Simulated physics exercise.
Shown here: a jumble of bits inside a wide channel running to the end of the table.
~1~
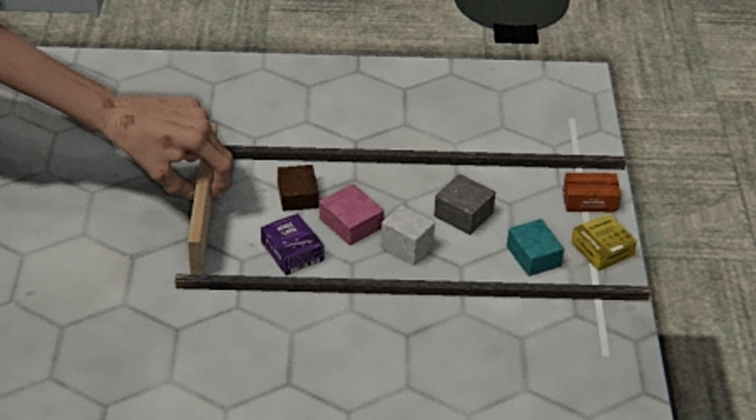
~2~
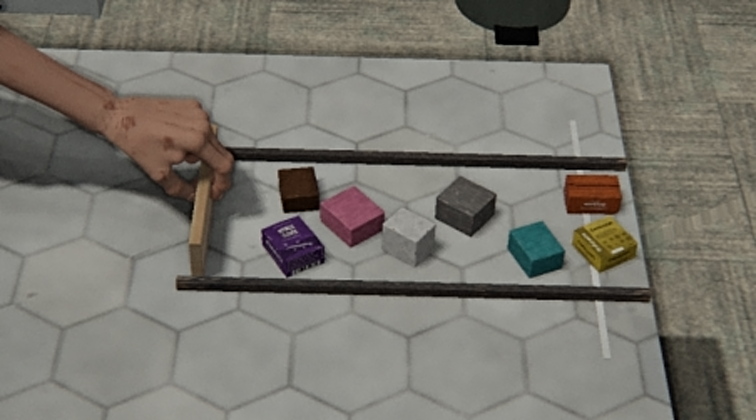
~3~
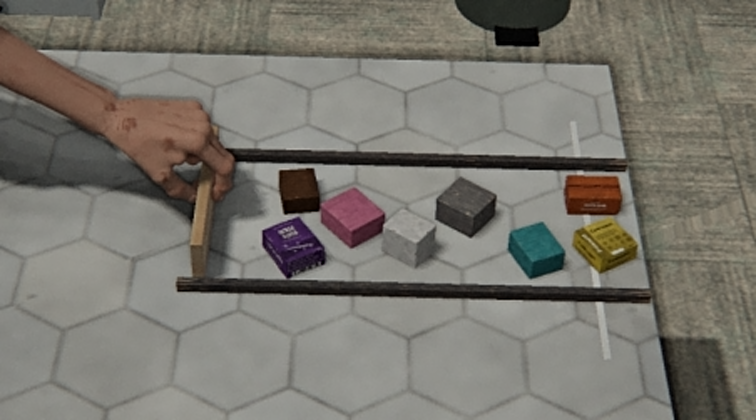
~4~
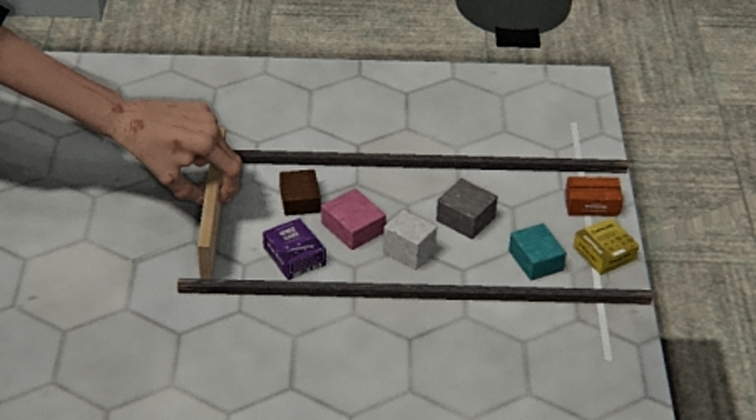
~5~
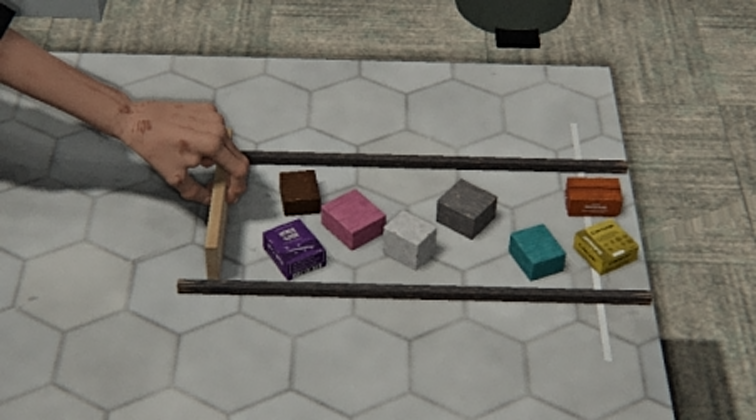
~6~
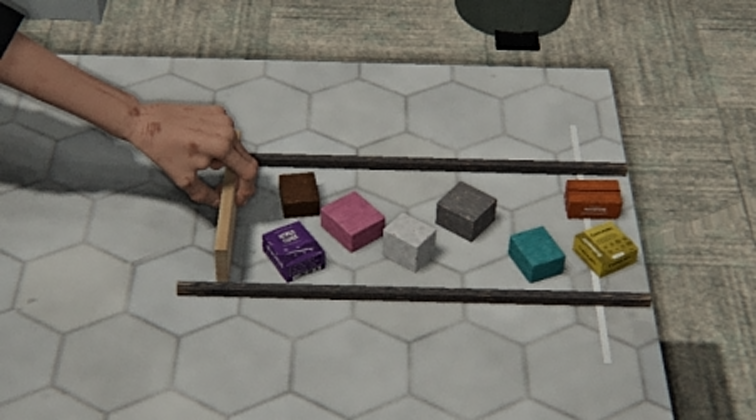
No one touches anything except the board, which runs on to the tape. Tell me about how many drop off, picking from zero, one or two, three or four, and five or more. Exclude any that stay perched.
Off the edge will go five or more.
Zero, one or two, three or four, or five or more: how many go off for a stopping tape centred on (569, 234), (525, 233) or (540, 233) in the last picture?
Taking the tapes one after another, the count is three to four, then either one or two, then just one or two.
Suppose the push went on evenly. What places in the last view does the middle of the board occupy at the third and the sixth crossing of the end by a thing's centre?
First: Around (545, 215). Next: Around (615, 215).
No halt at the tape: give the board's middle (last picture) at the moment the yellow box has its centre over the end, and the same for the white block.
The middle is at (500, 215) when it's the yellow box, and at (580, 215) when it's the white block.
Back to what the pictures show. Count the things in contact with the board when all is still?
3 of them.
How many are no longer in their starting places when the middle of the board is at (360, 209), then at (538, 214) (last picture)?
At the first point the count is 4, at the second it's 8.
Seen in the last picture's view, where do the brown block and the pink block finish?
Around (603, 196) and around (617, 233).
Soon after, none off yet; yellow box at rest near (605, 249); orange box at rest near (593, 199); turquoise block at rest near (537, 255).
After that, none off yet; yellow box at rest near (605, 249); orange box at rest near (593, 199); turquoise block at rest near (540, 255).
And then, none off yet; yellow box tilting well over near (667, 277); orange box displaced about its own width near (628, 195); turquoise block displaced well along near (626, 256).
In the end, the number that fall off is five or more; gone, white block, grey block, turquoise block, orange box and yellow box.
